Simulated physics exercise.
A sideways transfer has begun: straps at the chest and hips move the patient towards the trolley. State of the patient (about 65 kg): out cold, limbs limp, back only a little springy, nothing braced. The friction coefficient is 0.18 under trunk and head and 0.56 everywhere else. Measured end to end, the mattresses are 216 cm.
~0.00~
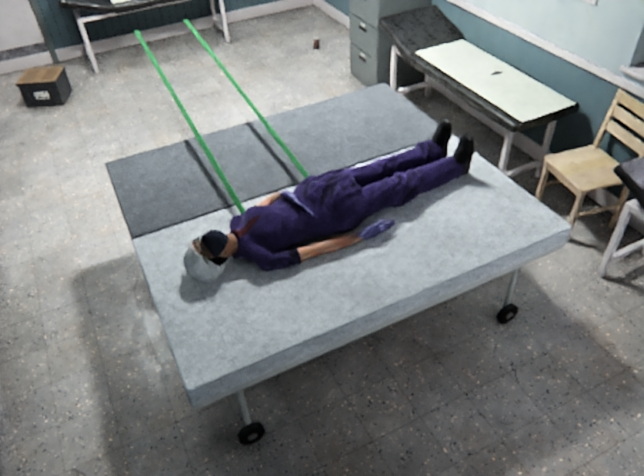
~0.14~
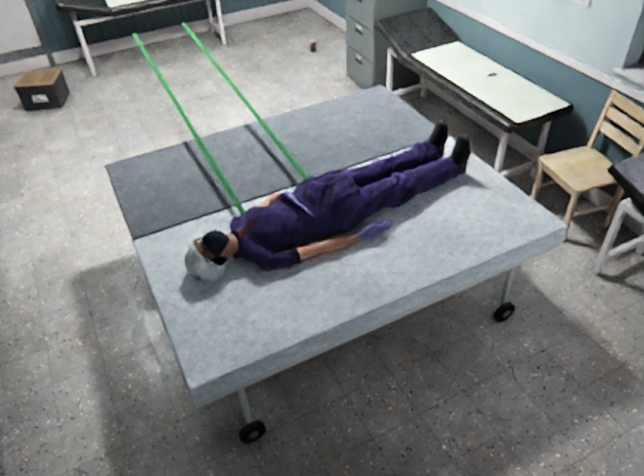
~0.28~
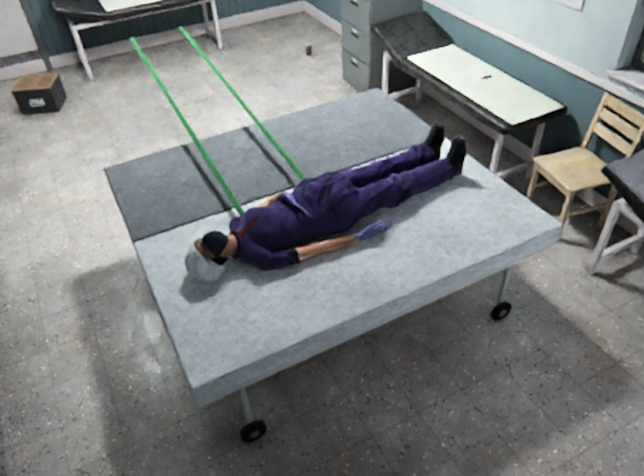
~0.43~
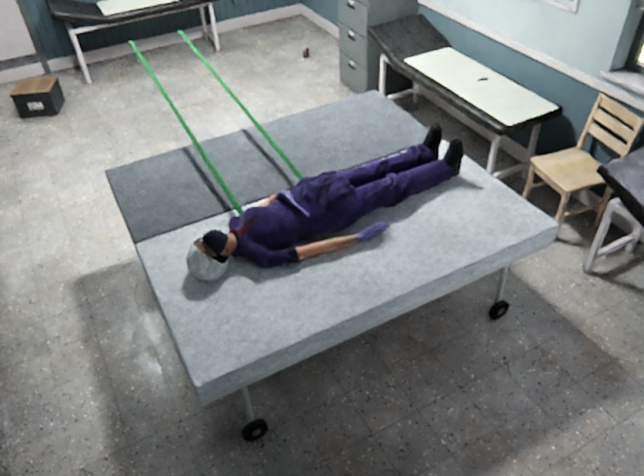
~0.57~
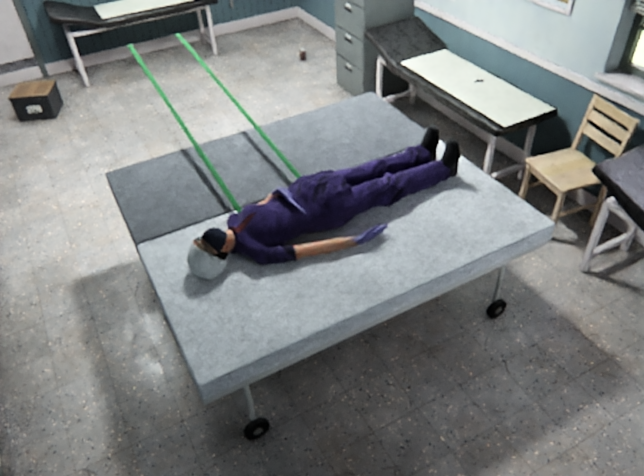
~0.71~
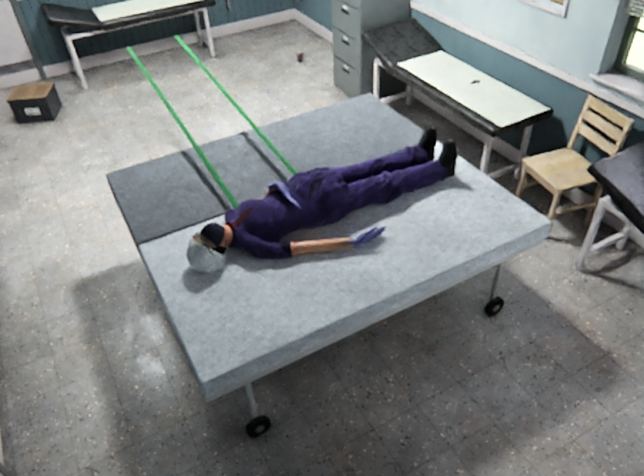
Limp figure in purple lying face up on a wheeled grey surface, hips shifting slightly toward the darker side beneath green straps.
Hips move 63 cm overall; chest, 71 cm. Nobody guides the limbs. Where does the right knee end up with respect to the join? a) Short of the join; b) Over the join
(a) Short of the join.
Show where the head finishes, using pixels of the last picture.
I'd say about pixel (165, 192).
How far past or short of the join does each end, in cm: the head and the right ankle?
So the head finishes 28 cm beyond the join, while the right ankle stops 32 cm before reaching it.
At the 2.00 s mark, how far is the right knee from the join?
Short of it by around 10 cm.
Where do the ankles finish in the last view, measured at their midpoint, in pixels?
Roughly (402, 167).
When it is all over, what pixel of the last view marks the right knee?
(346, 169).
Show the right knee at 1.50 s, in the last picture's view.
Look close to (360, 174) and you'll spot it.
After 1.00 s the right knee is 33 cm short of the join, near (379, 182) in the last picture's view; the left ankle 20 cm short of the join.
After 1.50 s the right knee is 19 cm short of the join, near (360, 174) in the last picture's view.
After 2.00 s the right knee is 10 cm short of the join, near (347, 169) in the last picture's view.
At rest, 2.9 s, head crosses the join; left hand crosses the join; right hand stops short of the join; left ankle stops short of the join; right ankle stops short of the join; right knee stops short of the join.
